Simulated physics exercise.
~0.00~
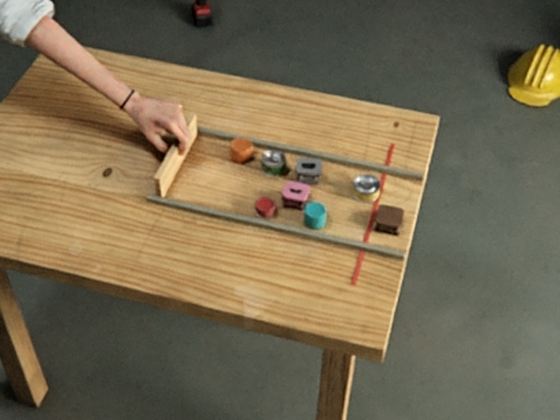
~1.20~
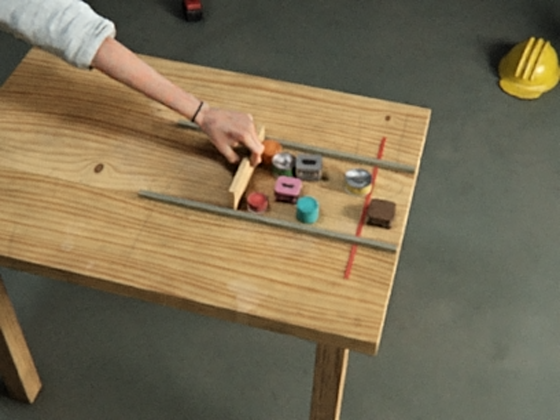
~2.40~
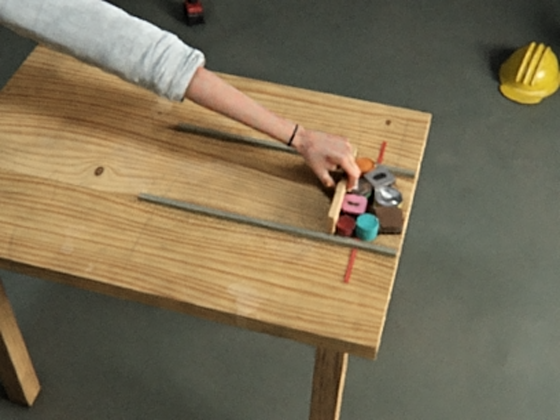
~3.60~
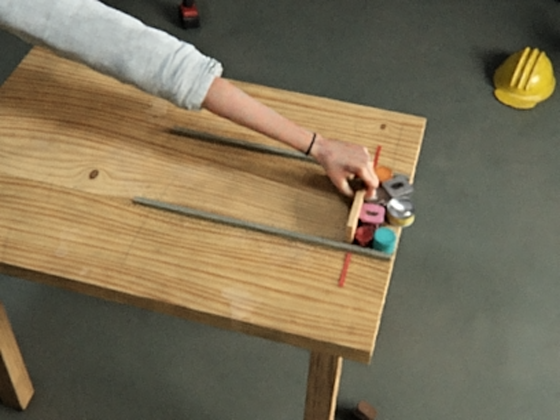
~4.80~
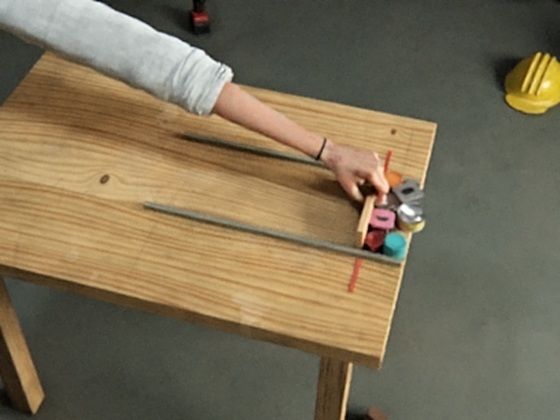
A hand pushes a small upright wooden board across a wooden table, seen from above at an angle, with a yellow hard hat on the grey floor to the right. Two grey-green strips flank a scatter of small things, including an orange lid, a pink piece, a red tin, a turquoise lid and a brown case near a red tape line. Moving right, the board gathers them into a tight cluster and shoves it over the tape. The brown case drops off the right edge to the floor. The board stops near the tape, the others bunched at the edge.
